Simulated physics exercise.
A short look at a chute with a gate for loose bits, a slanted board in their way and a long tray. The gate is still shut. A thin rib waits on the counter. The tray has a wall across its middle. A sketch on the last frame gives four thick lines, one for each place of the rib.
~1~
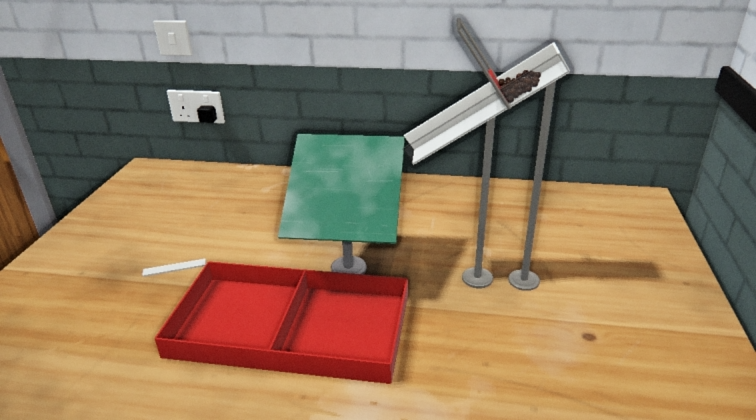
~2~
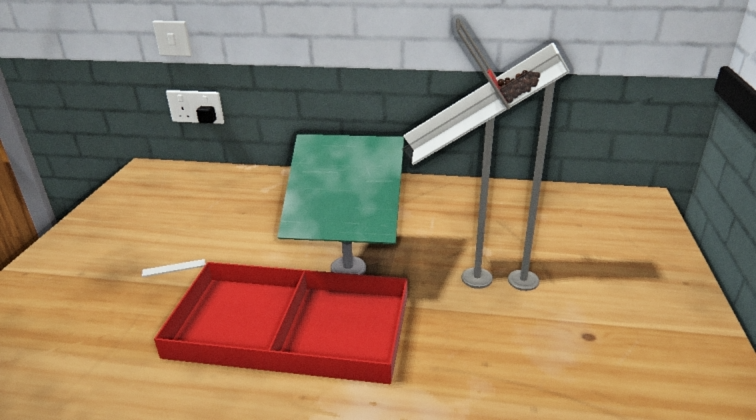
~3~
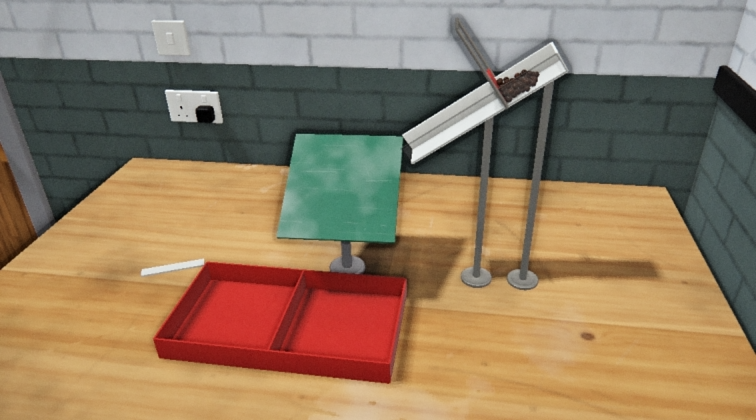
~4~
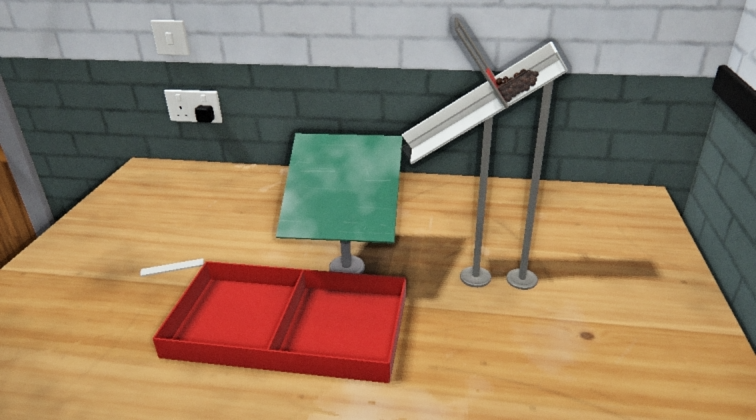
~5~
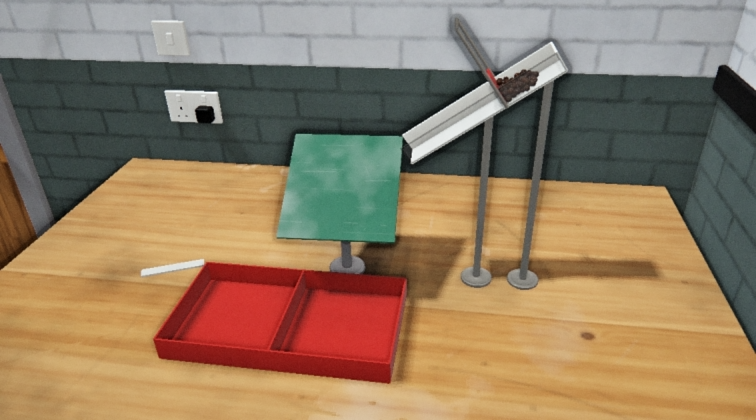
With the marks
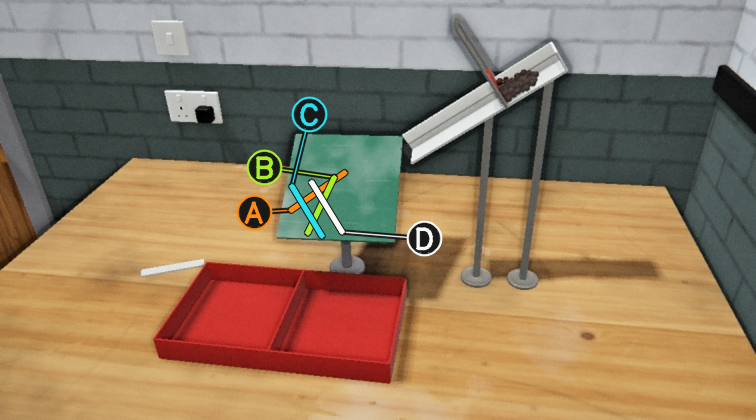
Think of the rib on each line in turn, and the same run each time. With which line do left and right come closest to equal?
Use line A.
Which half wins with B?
More lands on the right.
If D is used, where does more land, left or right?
The right half.
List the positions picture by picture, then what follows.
In the first picture, load behind the gate (518, 84), chocolate balls; lip of the chute (414, 157), sloping gently.
In the second picture, middle of the board (343, 185), tilted fairly steeply; middle of its low edge (336, 240); of its high edge (350, 136).
In the third picture, front corners of the tray (154, 339) and (389, 363); front end of its middle wall (268, 351); gate still shut (491, 78).
In the fourth picture, middle of the load (515, 84); lip (412, 156).
In the fifth picture, middle of the load (516, 84); lip (412, 157).
On the marked copy, line A from (344, 172) to (291, 210); line B from (334, 177) to (307, 233); line C from (291, 186) to (322, 236); line D from (311, 182) to (342, 232).
With A, of what is caught, roughly two thirds in the left half, roughly a third in the right.
With B, of what is caught, about a tenth in the left half, almost all in the right.
With C, of what is caught, just a few in the left half, almost all in the right.
With D, of what is caught, about a tenth in the left half, almost all in the right.
